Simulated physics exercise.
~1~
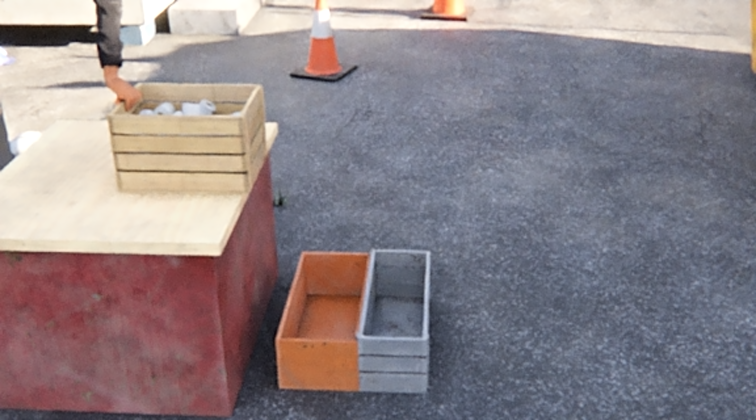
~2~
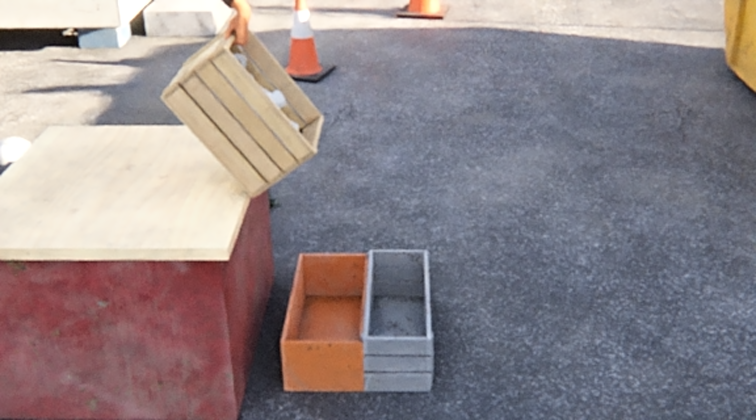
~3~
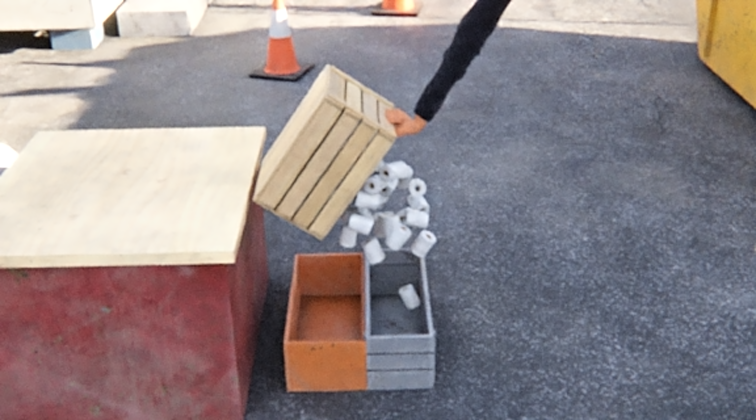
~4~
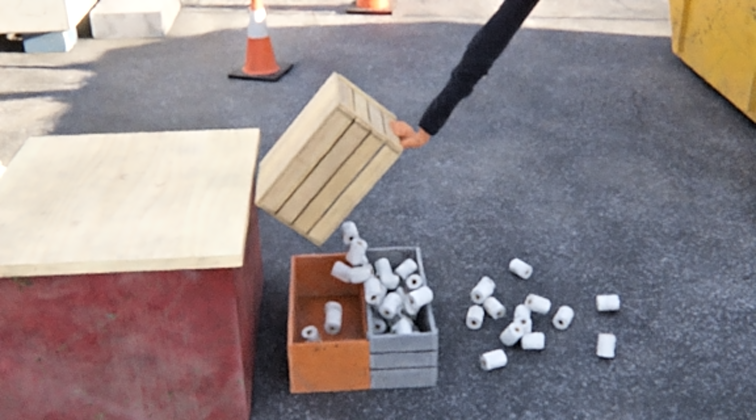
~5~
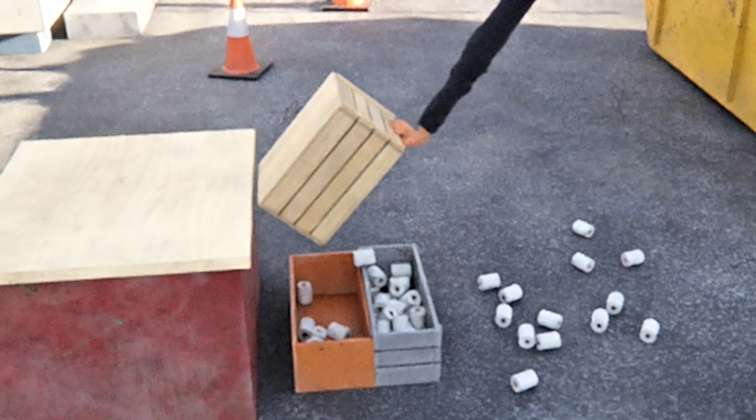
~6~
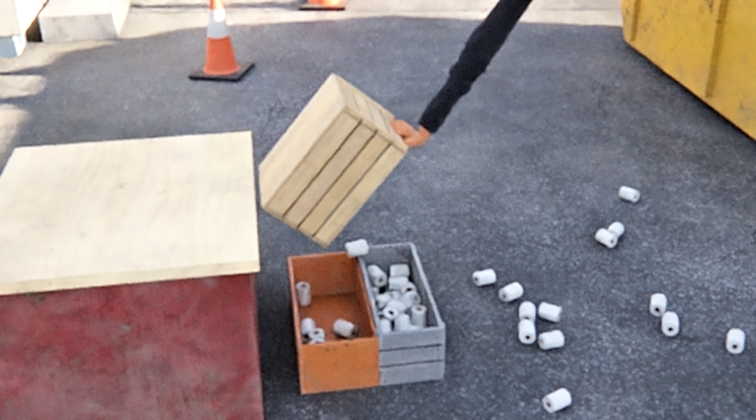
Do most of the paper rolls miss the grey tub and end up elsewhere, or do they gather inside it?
Most of the paper rolls gather inside the grey tub. A few end up in the orange trough, and others lie scattered on the ground beyond the tub.
A wooden crate tipped by hand spills white rolls, most into the grey tub, others beside it.
